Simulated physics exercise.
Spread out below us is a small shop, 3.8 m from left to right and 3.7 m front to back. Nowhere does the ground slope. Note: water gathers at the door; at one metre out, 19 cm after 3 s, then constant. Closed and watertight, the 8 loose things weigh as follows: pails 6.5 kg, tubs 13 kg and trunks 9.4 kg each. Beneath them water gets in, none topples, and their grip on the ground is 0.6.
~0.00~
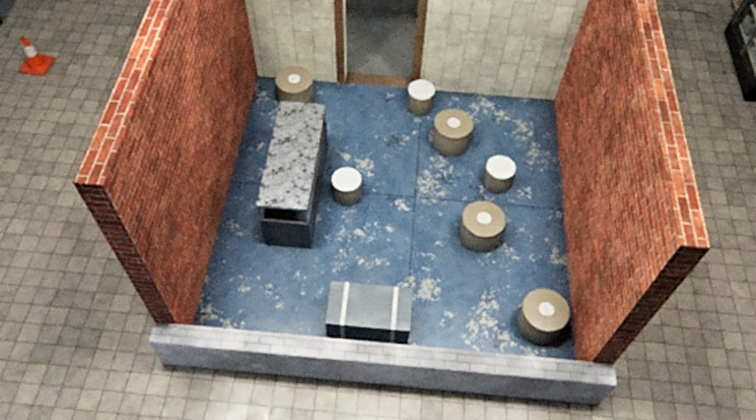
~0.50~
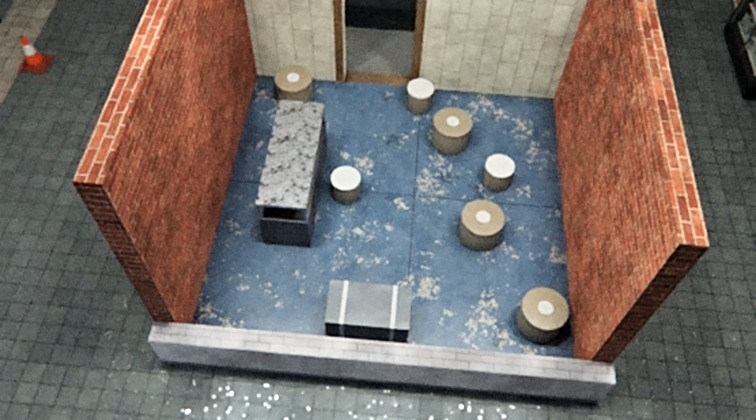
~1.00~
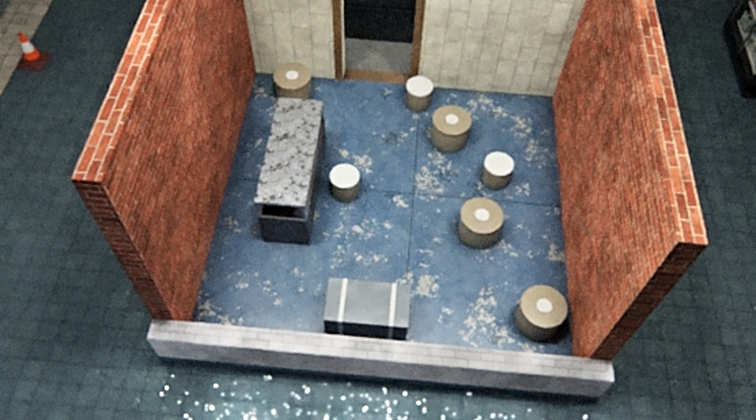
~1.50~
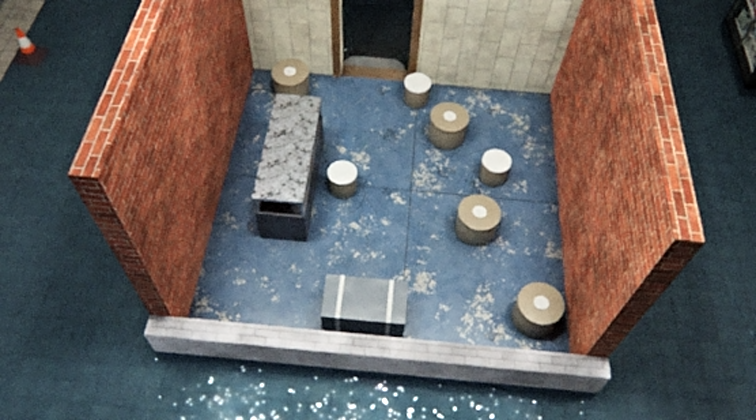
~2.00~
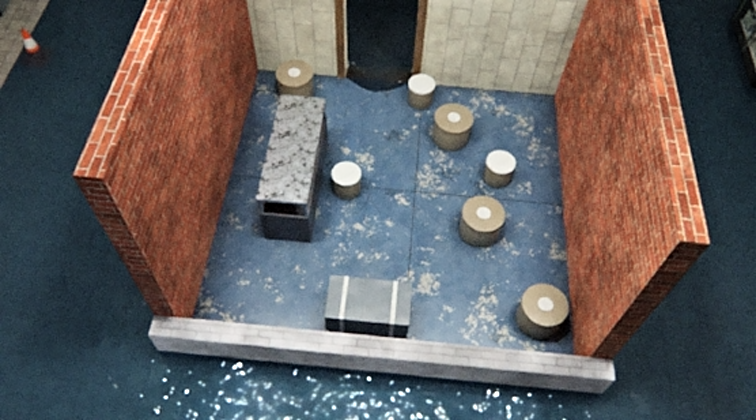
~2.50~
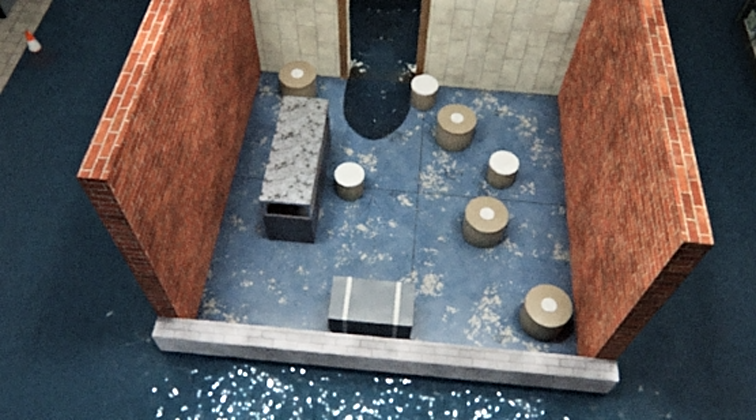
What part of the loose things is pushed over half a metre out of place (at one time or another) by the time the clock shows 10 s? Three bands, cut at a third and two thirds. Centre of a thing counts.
Band: Under one third.
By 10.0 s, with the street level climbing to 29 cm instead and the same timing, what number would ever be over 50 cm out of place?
You'd get 4 in that case.
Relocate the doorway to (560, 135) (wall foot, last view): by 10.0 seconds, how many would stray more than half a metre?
In that case the number is 3.
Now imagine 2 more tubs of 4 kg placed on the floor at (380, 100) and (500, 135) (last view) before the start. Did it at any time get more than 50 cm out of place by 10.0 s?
Order as asked - beyond the cutoff and inside the cutoff.
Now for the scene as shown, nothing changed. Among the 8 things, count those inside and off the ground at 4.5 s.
At that instant the tally stands at 0.
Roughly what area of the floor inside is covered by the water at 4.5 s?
Close to 6.0 m2, I'd say.
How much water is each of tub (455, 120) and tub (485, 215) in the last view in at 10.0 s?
Close to 3 and 5 centimetres.
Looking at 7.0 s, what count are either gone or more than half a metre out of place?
Answer: 1.
After 3.5 s 0 of 8 are over 50 cm from their spots; 0 afloat.
After 4.5 s 0 of 8 are over 50 cm from their spots; 0 afloat.
After 7.0 s 1 of 8 are over 50 cm from their spots; 1 afloat.
After 10.0 s 2 of 8 are over 50 cm from their spots, and 2 have been at some point; 1 afloat.
